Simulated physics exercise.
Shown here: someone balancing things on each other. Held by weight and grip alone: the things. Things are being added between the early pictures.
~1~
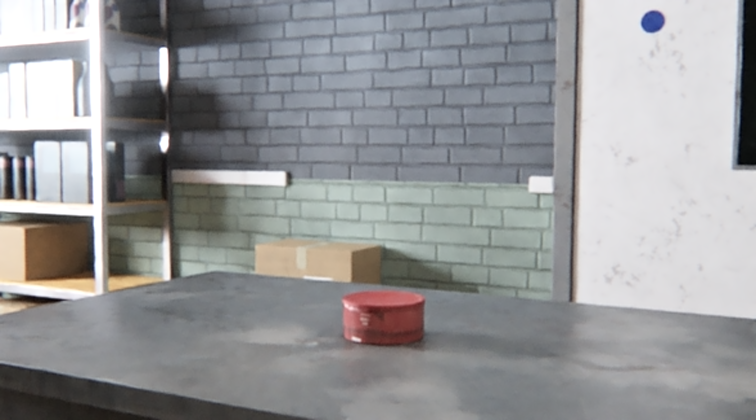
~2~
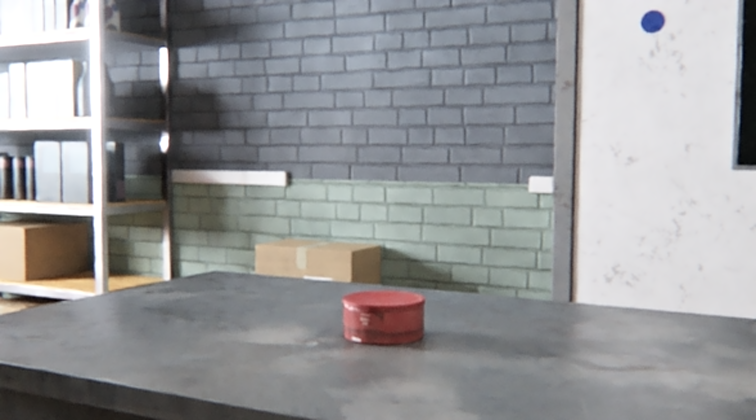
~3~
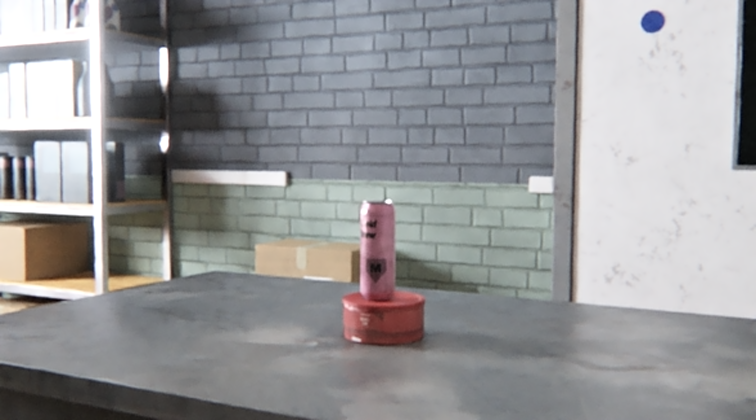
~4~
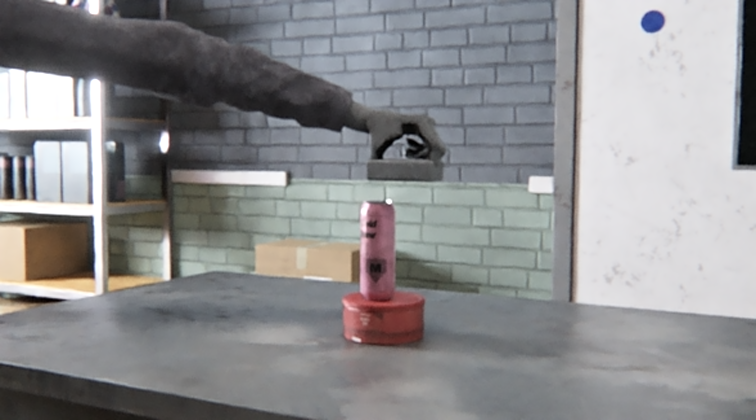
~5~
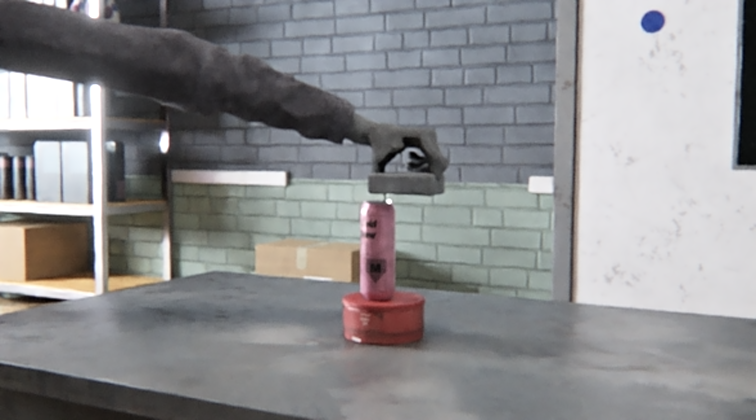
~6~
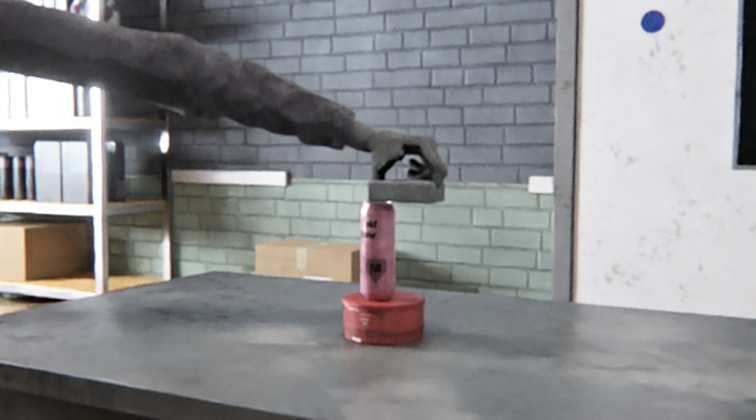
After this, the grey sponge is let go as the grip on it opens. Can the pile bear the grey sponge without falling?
It is going to drop something.
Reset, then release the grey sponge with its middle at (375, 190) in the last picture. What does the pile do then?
In the end the pile does not fall.
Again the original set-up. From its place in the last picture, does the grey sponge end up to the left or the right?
Its movement is toward the right.
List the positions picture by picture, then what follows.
In the first picture, the last thing is not in view yet.
In the second picture, the last thing is not in view yet.
In the third picture, the last thing is not in view yet; pink can (378, 250).
The fourth picture shows on its way; grey sponge (404, 170); pink can (378, 250).
The fifth picture shows on its way; grey sponge (407, 184); pink can (378, 250).
The sixth picture shows set down, still held; grey sponge (407, 191); pink can (378, 250).
Then, 0.40 s past the last view, grey sponge now fallen.
Then, 0.70 s past the last view, things are still on the move.
Finally, fallen, grey sponge; the other 2 still in place. Final places as the last picture's camera would see them, grey sponge near (465, 338). The pile gives way.
